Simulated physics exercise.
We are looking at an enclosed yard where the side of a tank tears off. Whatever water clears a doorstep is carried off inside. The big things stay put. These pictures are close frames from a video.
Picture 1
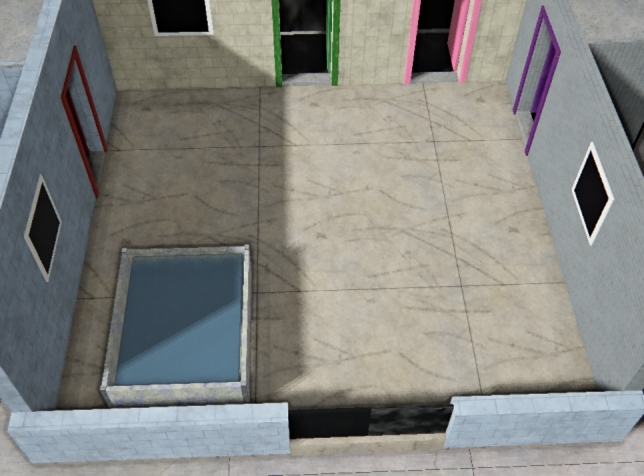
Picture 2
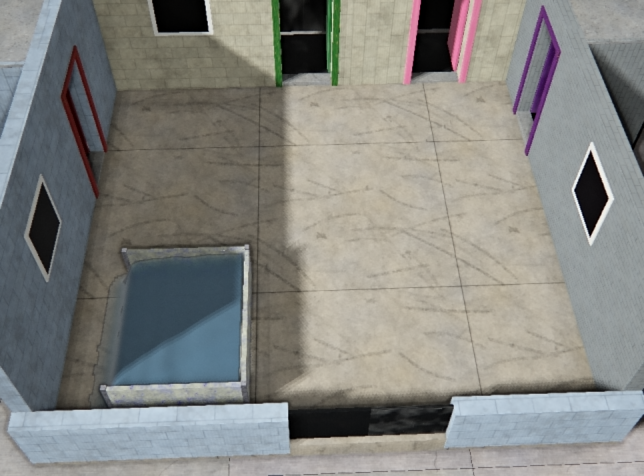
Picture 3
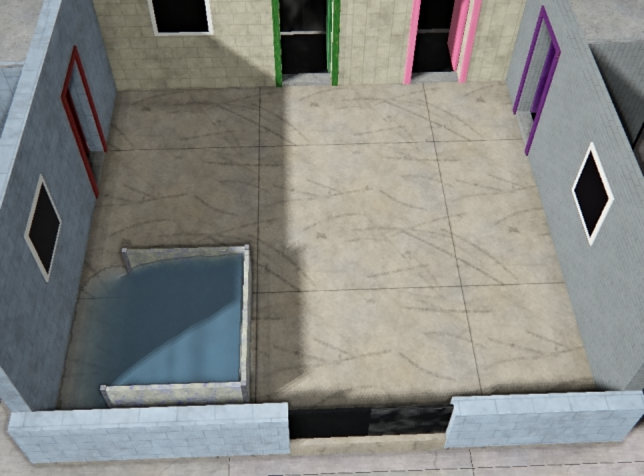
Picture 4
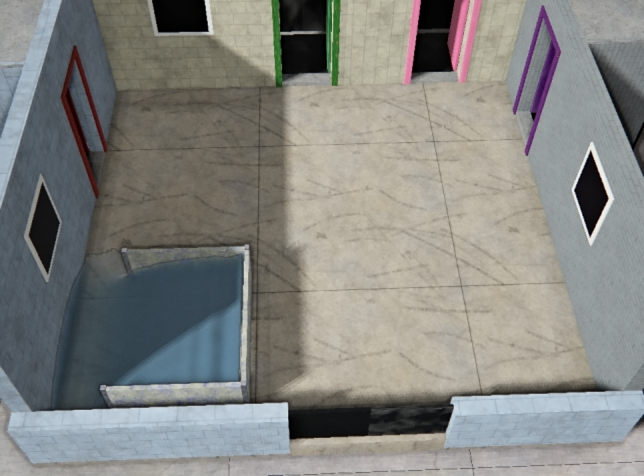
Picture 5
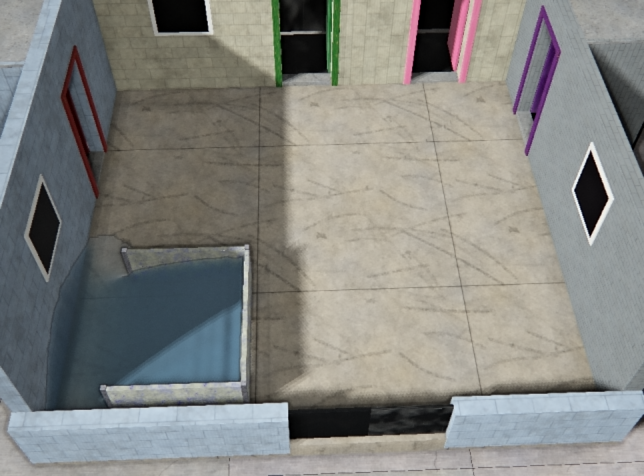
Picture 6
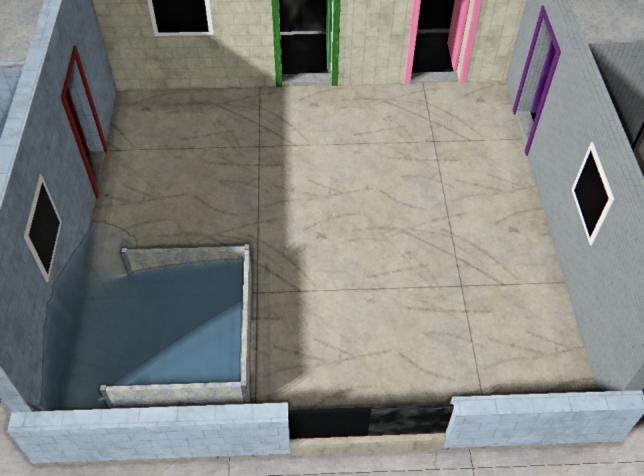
In a walled yard with red, green, pink and purple door surrounds, the left side of a water tank gave way, and water poured out, reached the left wall and spread back along it.
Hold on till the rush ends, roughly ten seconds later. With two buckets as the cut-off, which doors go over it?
The red door is not overrun past two buckets. The pink door is not overrun past two buckets. The green door is not overrun past two buckets. The purple door is not overrun past two buckets.
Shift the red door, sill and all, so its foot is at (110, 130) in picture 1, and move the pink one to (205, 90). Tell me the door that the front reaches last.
Answer: The one in purple.
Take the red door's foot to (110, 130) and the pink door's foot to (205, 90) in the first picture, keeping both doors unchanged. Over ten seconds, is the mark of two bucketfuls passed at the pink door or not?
In that case pink gets flooded.
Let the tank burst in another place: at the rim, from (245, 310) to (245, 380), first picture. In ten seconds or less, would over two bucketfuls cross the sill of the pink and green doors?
The pink one passes that mark; the green one stays under.
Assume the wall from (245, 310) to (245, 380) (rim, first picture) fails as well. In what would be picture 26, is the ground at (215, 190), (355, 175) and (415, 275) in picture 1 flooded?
Sequence: Spared / spared / wetted.
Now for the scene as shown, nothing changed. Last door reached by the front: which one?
Result: The purple-painted one.
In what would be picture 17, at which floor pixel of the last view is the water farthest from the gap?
The farthest wet spot is near (117, 96).
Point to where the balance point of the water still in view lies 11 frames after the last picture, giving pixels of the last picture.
At about (149, 318).
A moment on, water covers 15 % of the floor; the red door wet at the sill, nothing in, the pink door not reached, the green door not reached, the purple door not reached.
Next, water covers 25 % of the floor; the red door wet at the sill, nothing in, the pink door not reached, the green door not reached, the purple door not reached.
Then, water covers 45 % of the floor; the red door under two buckets in, the pink door not reached, the green door wet at the sill, nothing in, the purple door not reached.
Later, water covers 60 % of the floor; the red door under two buckets in, the pink door wet at the sill, nothing in, the green door wet at the sill, nothing in, the purple door not reached.
In the end, water covers 85 % of the floor; the red door under two buckets in, the pink door wet at the sill, nothing in, the green door wet at the sill, nothing in, the purple door wet at the sill, nothing in.
